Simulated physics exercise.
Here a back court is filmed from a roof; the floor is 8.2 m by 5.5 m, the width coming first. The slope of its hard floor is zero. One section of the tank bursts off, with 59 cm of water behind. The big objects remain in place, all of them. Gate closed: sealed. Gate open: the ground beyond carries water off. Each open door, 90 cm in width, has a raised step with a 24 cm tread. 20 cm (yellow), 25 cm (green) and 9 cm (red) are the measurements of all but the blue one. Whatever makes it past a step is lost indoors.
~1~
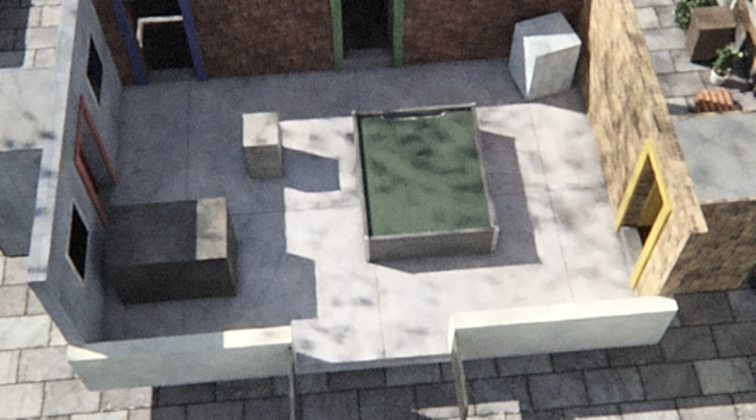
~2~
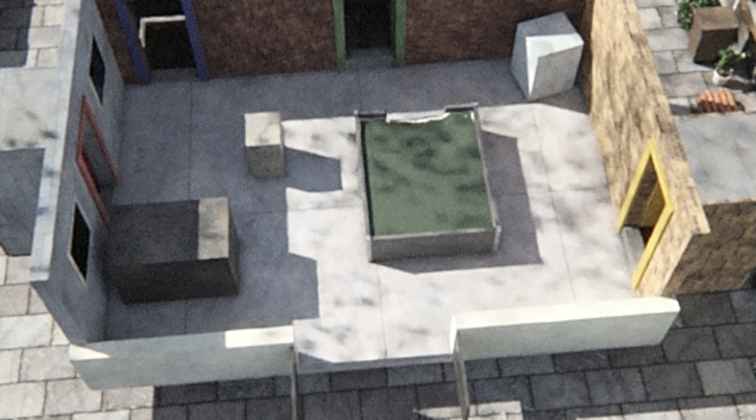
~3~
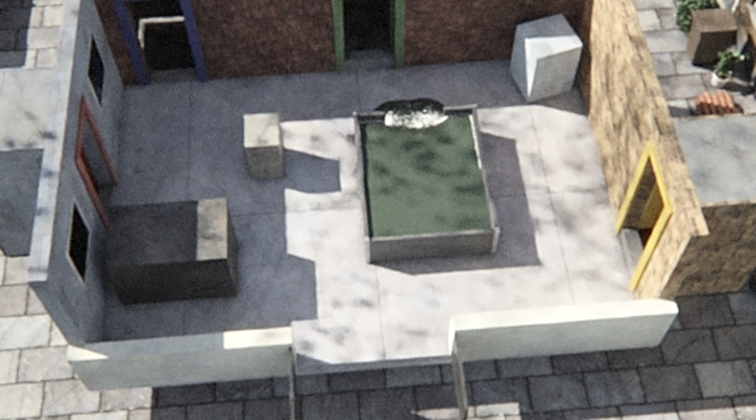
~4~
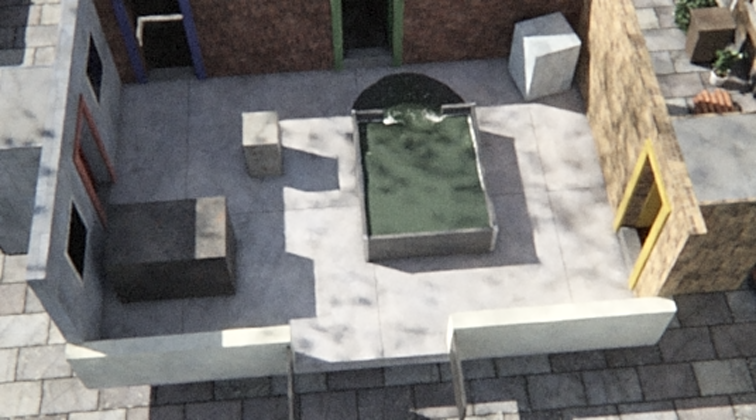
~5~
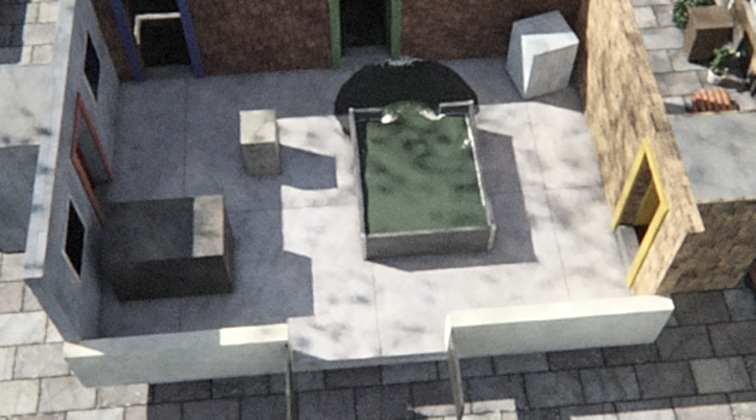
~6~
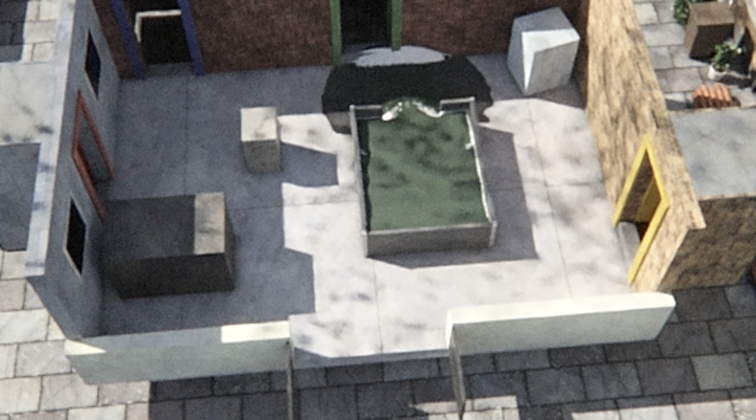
Water bursting through the far side of a green tank in a walled court, spreading in a dark patch across pale paving.
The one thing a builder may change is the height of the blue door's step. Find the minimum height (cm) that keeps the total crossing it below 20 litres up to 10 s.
The minimum is roughly 7 cm.
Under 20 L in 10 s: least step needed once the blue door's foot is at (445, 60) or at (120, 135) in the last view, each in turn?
Around 25 and 10.5 cm respectively.
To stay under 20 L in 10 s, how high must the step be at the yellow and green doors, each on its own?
About 6.5 cm at yellow and 28 cm at green.
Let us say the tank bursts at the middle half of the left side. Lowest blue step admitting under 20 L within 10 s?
In that case about 8.5 cm.
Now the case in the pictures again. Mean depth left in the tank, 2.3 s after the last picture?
Around 32 cm deep on average.
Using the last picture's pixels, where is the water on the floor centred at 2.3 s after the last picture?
Roughly (402, 144).
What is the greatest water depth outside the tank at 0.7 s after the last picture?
About 36 cm.
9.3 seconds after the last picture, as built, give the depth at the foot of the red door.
The depth there is around 8.5 cm.
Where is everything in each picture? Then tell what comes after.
The tank at (422, 171) is whole and still, 59 cm deep; the blue door at (162, 43) is dry, in the first picture.
The gap is on the far side, the front 0.3 m out at a hidden place; the back of the tank holds 59 cm, in the second picture.
The front is at (394, 104), 0.7 m from the gap on the far side; 0.8 m2 of floor is wet, 59 cm left at the back, in the third picture.
The gap is on the far side, the front 1.3 m out at (389, 79); the back of the tank holds 59 cm, in the fourth picture.
The gap is on the far side, the front 1.6 m out at (373, 66); the back of the tank holds 59 cm, in the fifth picture.
The gap is on the far side, the front 1.7 m out at (369, 49); the back of the tank holds 59 cm; the blue door at (161, 37), 4.5 m from the gap, is still 3.0 m from the nearest water, in the sixth picture.
Then, 0.7 s after the last picture water covers 10 % of the floor, deepest (36 cm) near (400, 64); it has not reached the blue door.
Then, 2.3 s after the last picture water covers 40 % of the floor, deepest (34 cm) near (507, 56); 4 cm at the blue door, 0 litres in over its 7 cm step.
Then, 9.3 s after the last picture water covers 95 % of the floor, deepest (12 cm) near (507, 56); 8 cm at the blue door, 20 litres in over its 7 cm step.
At the blue door as built, the water peaked near 10 cm, 7.7 s after the last picture.
With a step of 6 cm, 29 litres would have come in within the 10 s; with 8 cm, 13 litres. So under 20 litres takes about 7 cm.
